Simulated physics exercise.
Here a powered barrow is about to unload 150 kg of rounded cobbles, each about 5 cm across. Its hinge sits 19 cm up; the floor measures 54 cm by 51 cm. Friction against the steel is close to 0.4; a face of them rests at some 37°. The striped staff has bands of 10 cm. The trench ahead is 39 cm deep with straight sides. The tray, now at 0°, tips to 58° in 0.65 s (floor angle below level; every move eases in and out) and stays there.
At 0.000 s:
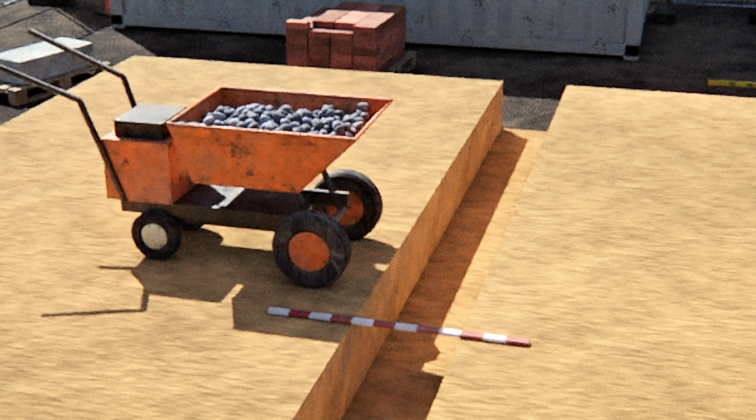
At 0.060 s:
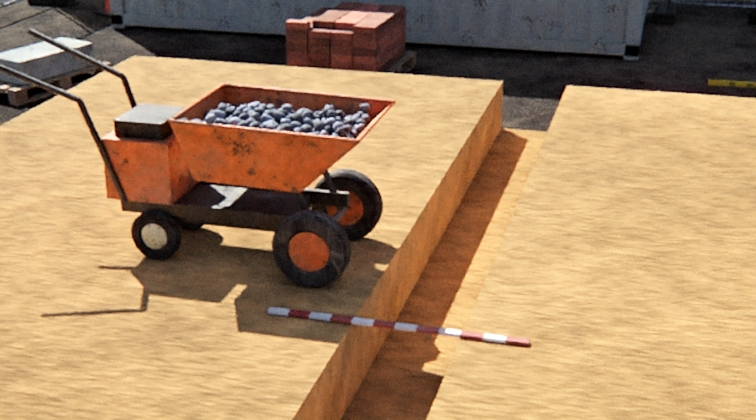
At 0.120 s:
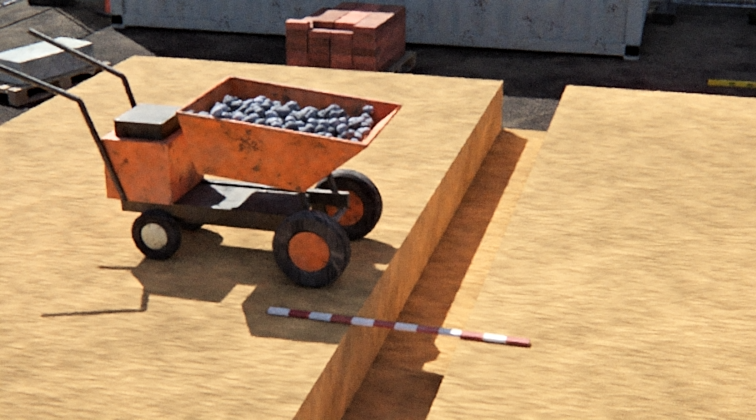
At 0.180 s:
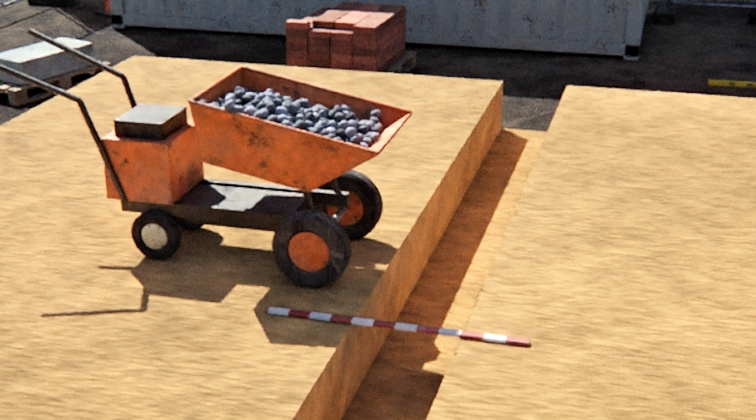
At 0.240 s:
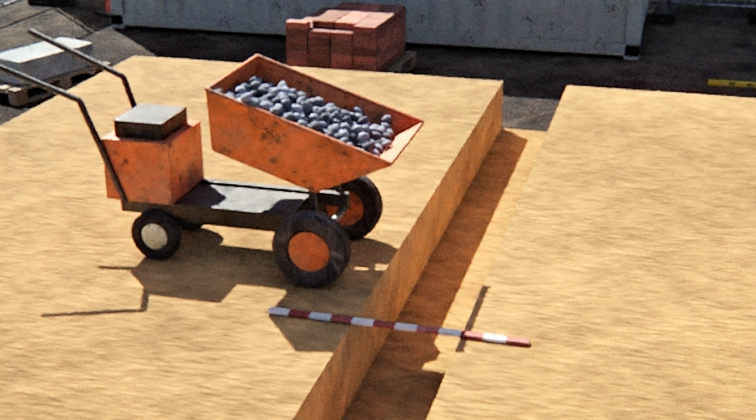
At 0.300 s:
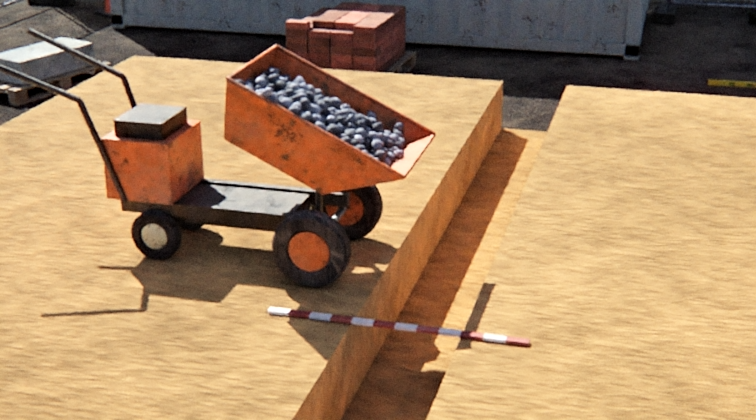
An orange tray full of dark rounded stones tilts steadily rightward on a parked barrow.
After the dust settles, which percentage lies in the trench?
About 46 per cent.
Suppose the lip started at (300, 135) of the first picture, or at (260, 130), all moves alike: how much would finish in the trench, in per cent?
About 90 and 90 per cent.
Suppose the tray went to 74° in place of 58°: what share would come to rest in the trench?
In that case some 35 per cent.
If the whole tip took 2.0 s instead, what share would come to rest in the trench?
It would be near 65 per cent.
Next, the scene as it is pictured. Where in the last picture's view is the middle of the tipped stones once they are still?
Their middle is at about (498, 276).
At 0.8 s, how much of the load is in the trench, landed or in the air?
Some 10 per cent.
After 0.5 s the floor is at 49°; 100 % in the tray; the foremost stones are at (420, 197).
After 0.8 s the floor is at 58°; 86 % in the tray, 9 % in the trench, 5 % past the trench; the foremost stones are at (498, 260).
After 1.1 s the floor is at 58°; 39 % in the tray, 10 % in the trench, 50 % past the trench; the foremost stones are at (637, 300).
After 3.0 s the floor is at 58°; 1 % in the tray, 46 % in the trench, 53 % past the trench; the foremost stones are past the picture's edge.
